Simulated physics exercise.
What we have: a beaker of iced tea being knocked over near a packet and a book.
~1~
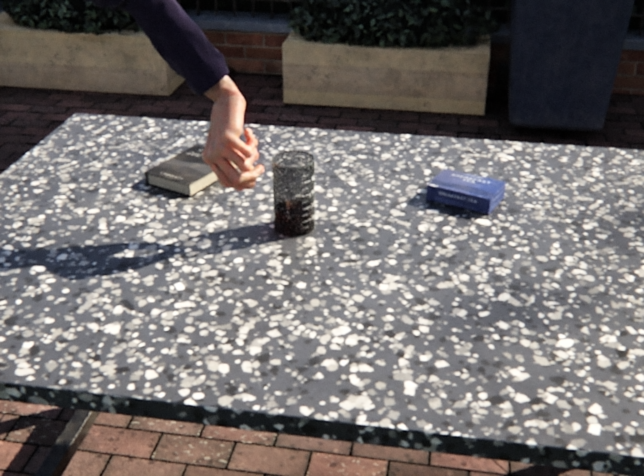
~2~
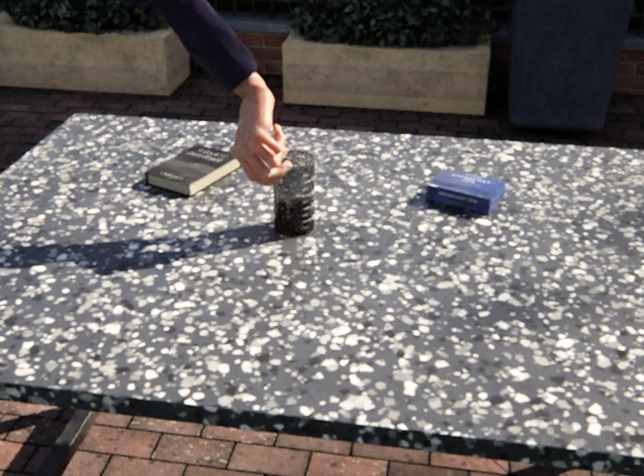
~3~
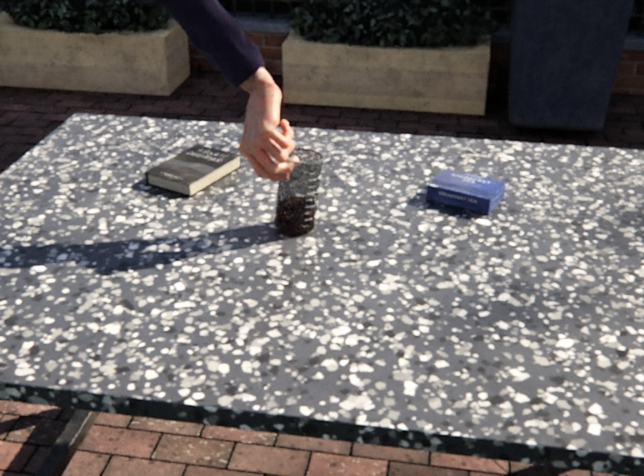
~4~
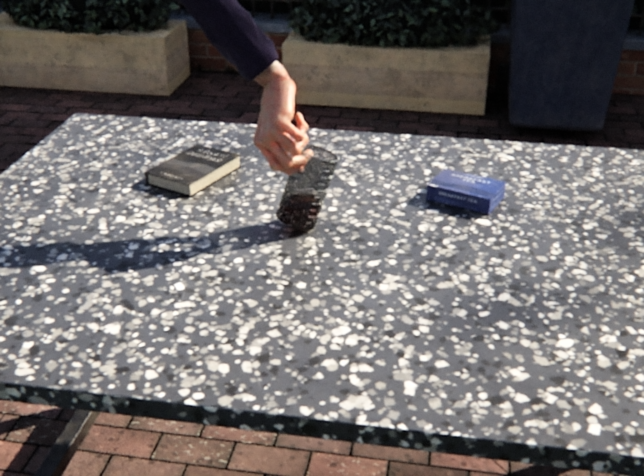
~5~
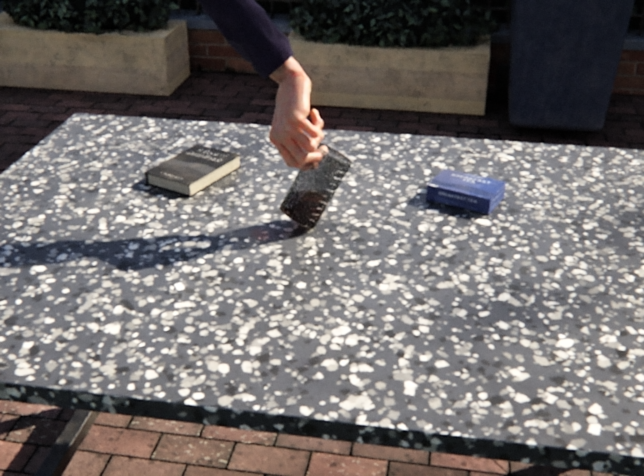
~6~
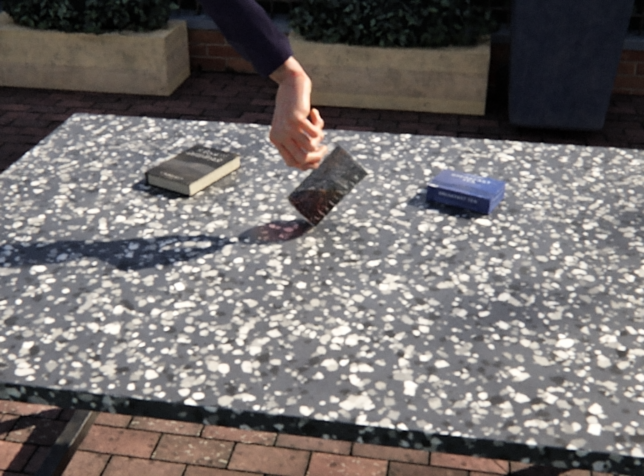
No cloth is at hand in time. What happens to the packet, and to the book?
The packet ends up in the puddle and the book remains untouched.
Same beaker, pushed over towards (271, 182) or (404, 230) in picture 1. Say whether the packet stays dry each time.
At the first place it escapes, at the second it gets wet.
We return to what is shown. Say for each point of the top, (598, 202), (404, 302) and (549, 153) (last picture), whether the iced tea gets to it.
One: Untouched. Two: Not reached. Three: Dry.
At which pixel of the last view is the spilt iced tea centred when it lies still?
Around (470, 205).
Soon after, the puddle covers about as much as a plate; the packet is wet; the book is dry.
Later, the puddle covers about as much as a tray; the packet is wet; the book is dry.
In the end, the puddle covers about as much as a tray; the packet is wet; the book is dry.
